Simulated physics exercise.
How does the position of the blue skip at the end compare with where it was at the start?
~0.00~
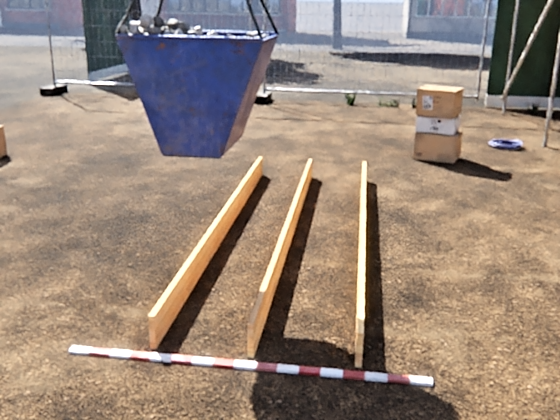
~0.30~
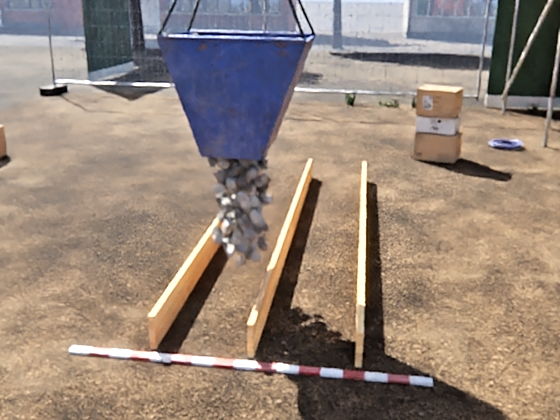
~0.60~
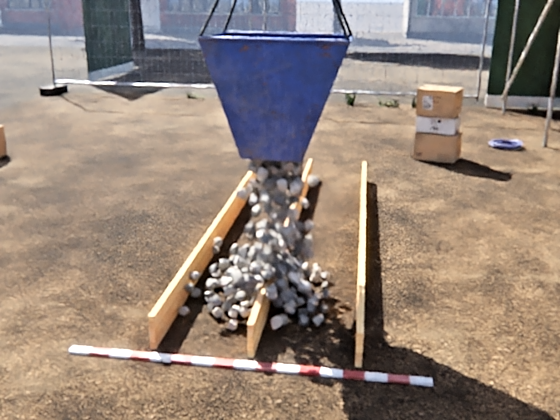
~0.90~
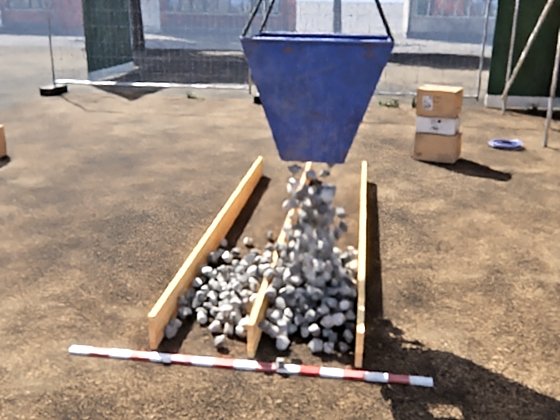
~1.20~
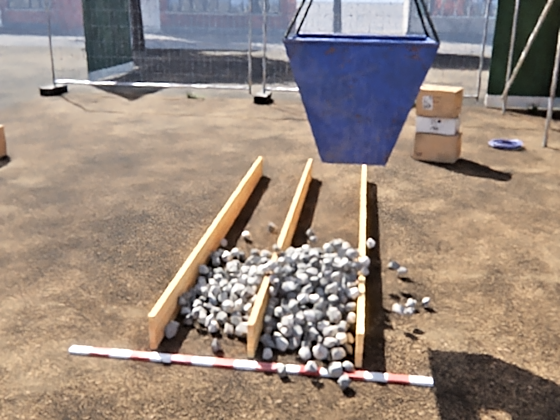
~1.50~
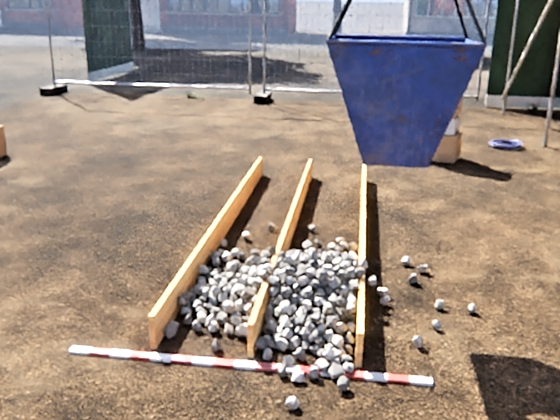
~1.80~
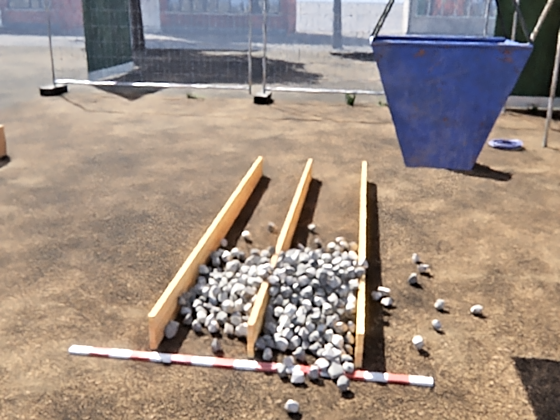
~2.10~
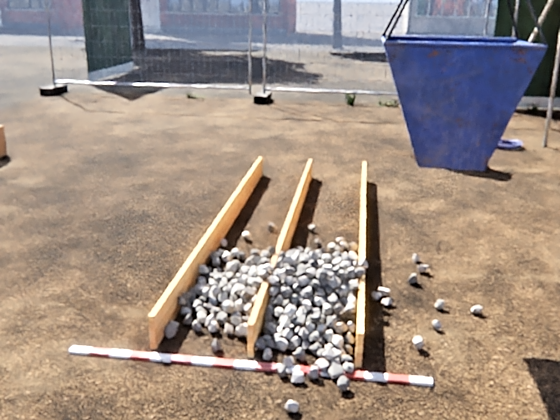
At the start the skip hangs at the upper left, near the far end of the left board. By the end it is at the upper right, well past the right board and hiding the stacked boxes.
